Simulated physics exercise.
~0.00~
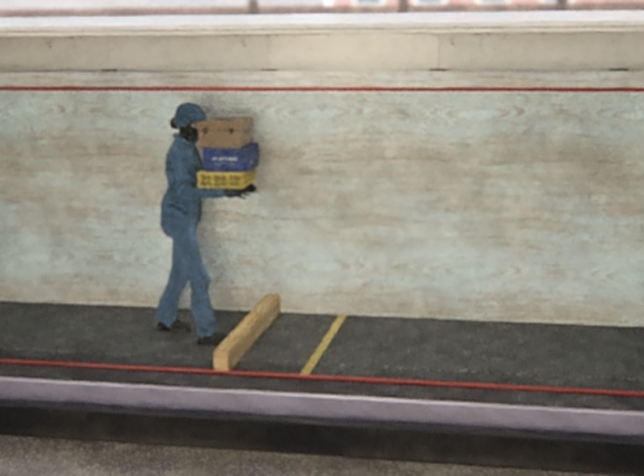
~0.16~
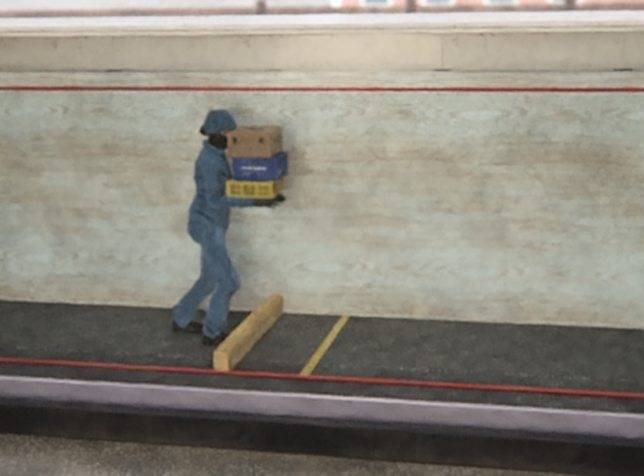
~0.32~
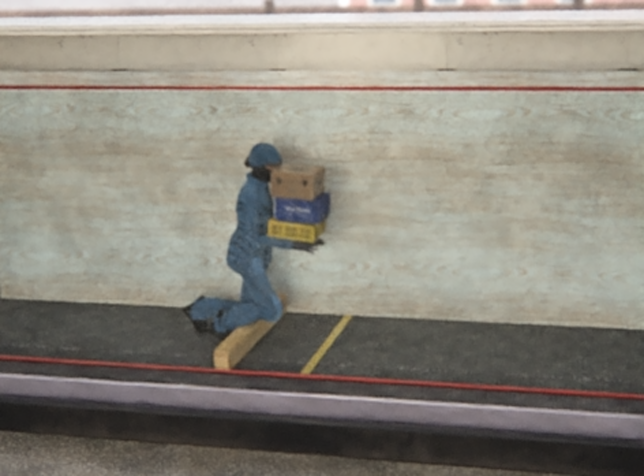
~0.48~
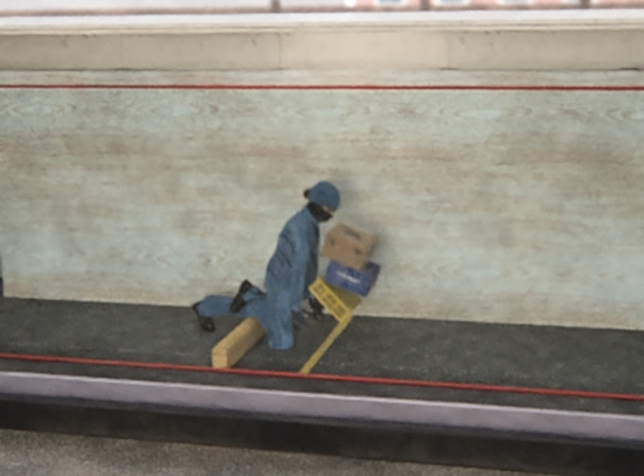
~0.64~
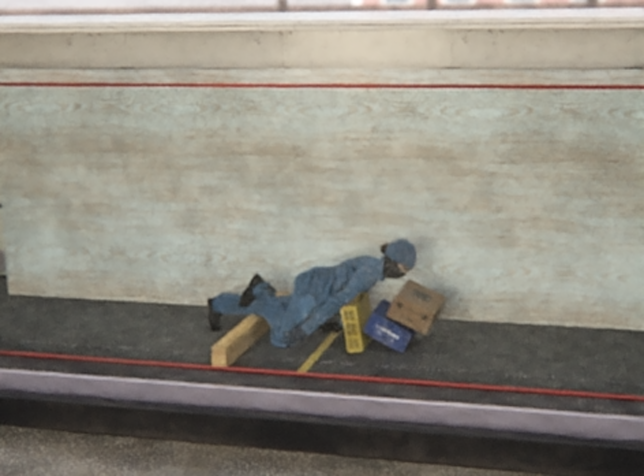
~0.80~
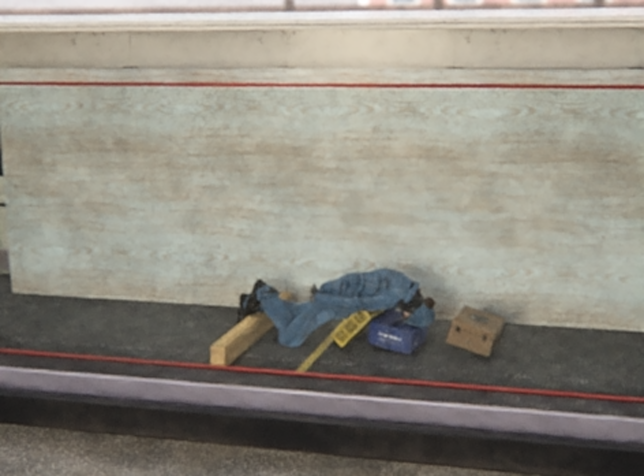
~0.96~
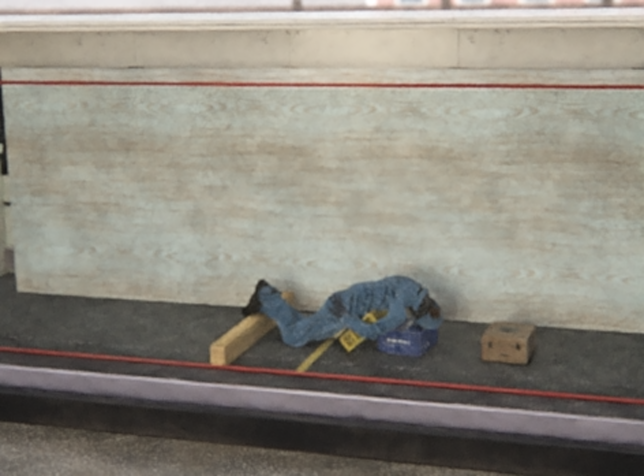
On a dark platform before a pale wooden wall, a person in blue carrying three stacked boxes lurched right, buckled over a low rail and fell face down, landing over the yellow and blue boxes while the brown one tumbled farthest, beyond the yellow line.
